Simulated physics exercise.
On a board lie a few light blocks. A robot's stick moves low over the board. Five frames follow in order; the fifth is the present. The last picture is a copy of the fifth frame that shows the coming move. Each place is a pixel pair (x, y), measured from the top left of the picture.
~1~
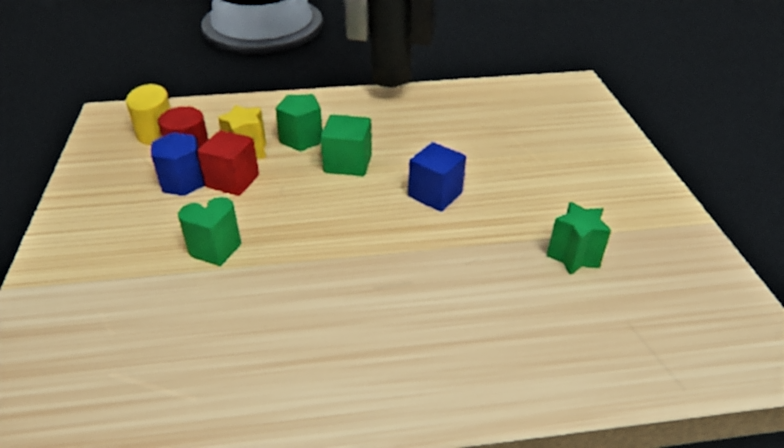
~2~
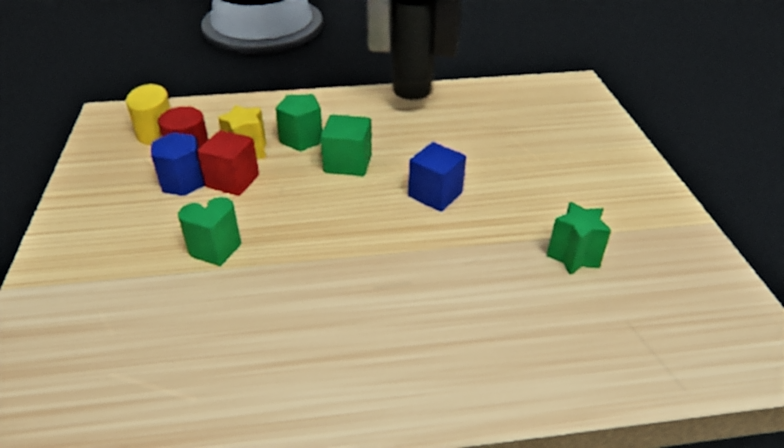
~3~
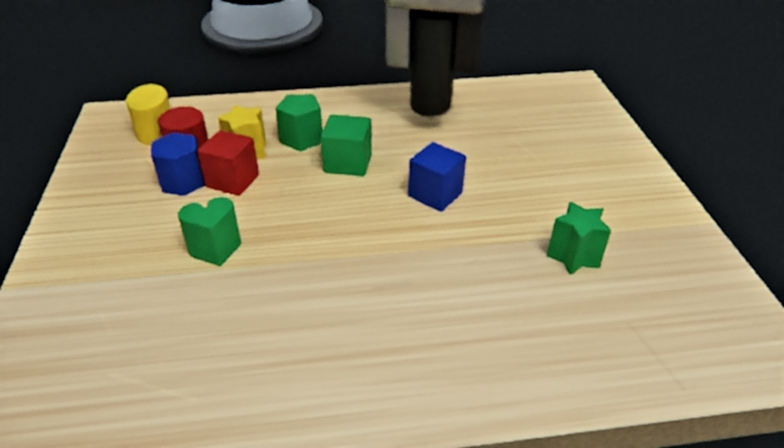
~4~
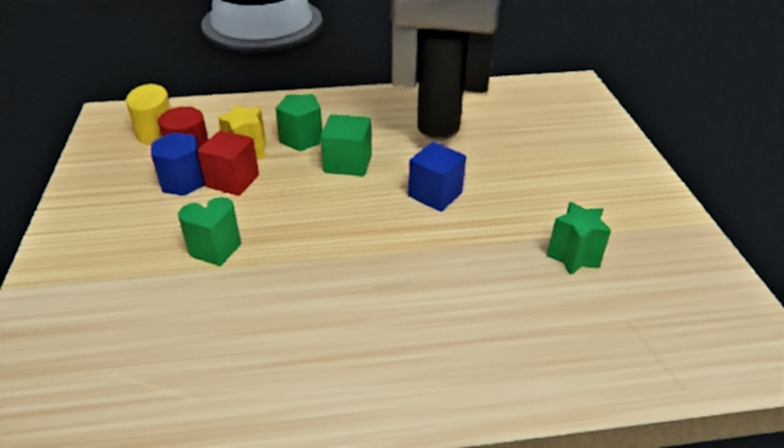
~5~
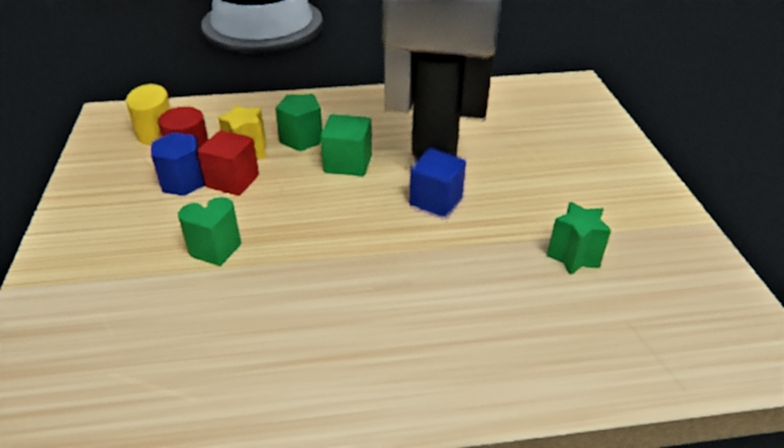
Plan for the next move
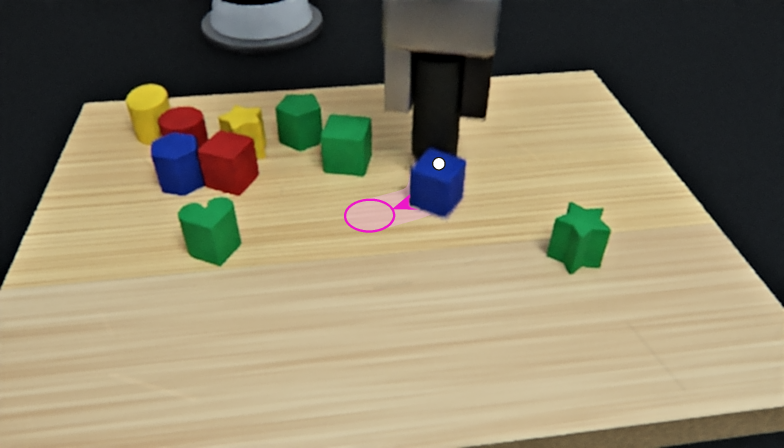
At the start, red, yellow, green and blue blocks sit on a wooden board, with a robot's dark stick at the far edge. The stick moves slightly right and toward the viewer, closing in behind the blue cube, then nudges it a little nearer while the other blocks stay still.
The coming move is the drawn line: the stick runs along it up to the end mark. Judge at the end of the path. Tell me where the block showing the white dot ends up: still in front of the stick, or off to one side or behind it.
The stick passes it.
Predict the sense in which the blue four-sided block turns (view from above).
Viewed from above, counterclockwise.
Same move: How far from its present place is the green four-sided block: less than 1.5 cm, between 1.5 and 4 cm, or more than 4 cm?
Band: Under 1.5 cm.
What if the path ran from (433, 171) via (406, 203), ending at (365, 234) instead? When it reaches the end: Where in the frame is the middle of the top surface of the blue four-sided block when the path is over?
In the picture, it is at (438, 193).
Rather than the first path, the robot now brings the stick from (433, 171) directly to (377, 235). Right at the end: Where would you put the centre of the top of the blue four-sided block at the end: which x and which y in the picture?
The point I'd pick in the picture is (438, 192).
Drawn move, from (433, 171) through (429, 192) and (403, 206) to (370, 215); the dot is on the blue four-sided block.
The first path, step by step. Halfway along, stick (418, 183); blue four-sided block (441, 190), turned 50° anticlockwise.
At the end, stick (369, 197); green four-sided block still; blue four-sided block (440, 191), turned 55° anticlockwise.
